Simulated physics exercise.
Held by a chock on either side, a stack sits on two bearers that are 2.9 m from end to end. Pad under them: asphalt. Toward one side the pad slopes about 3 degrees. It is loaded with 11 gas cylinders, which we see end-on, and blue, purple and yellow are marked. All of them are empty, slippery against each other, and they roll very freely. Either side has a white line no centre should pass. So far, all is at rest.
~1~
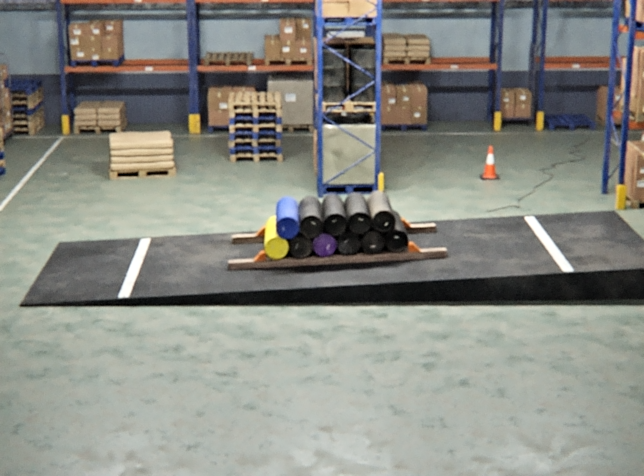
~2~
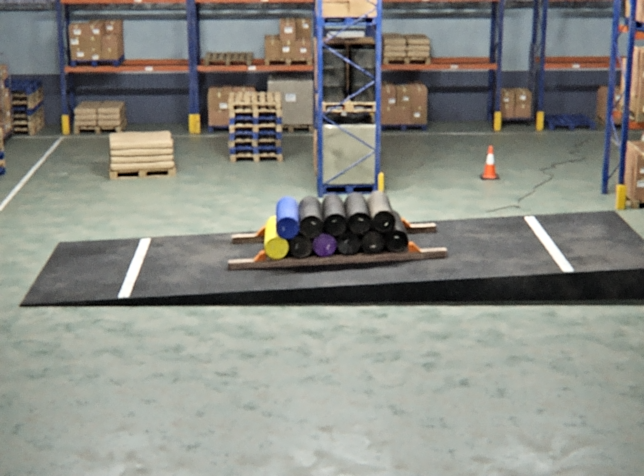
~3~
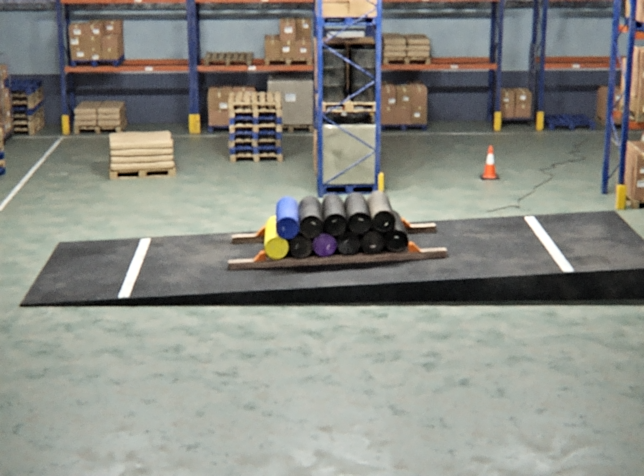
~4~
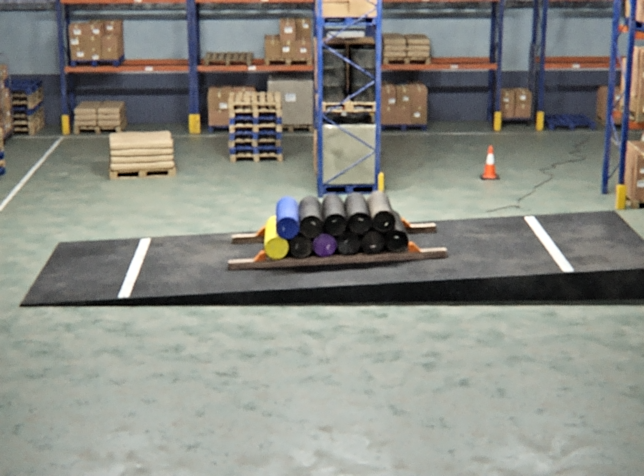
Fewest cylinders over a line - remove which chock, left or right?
Right.
Chock on the left freed, after 3.2 s, blue is off the bearers, 110 cm short of the left line, rolling left; purple is on the bearers, 45 cm from the bearers' left end, rolling left; yellow is off the bearers, 105 cm short of the left line, rolling left; 0 over a line so far.
Chock on the left freed, at the end, blue is past the left line; purple is past the left line; yellow is past the left line; 11 over a line so far.
Chock on the right freed, after 0.8 s, blue is up on others, 80 cm from the bearers' left end; purple is on the bearers, 130 cm from the bearers' left end; yellow is on the bearers, 65 cm from the bearers' left end; 0 over a line so far.
Chock on the right freed, at the end, blue is up on others, 80 cm from the bearers' left end; purple is on the bearers, 130 cm from the bearers' left end; yellow is on the bearers, 65 cm from the bearers' left end; 0 over a line so far.
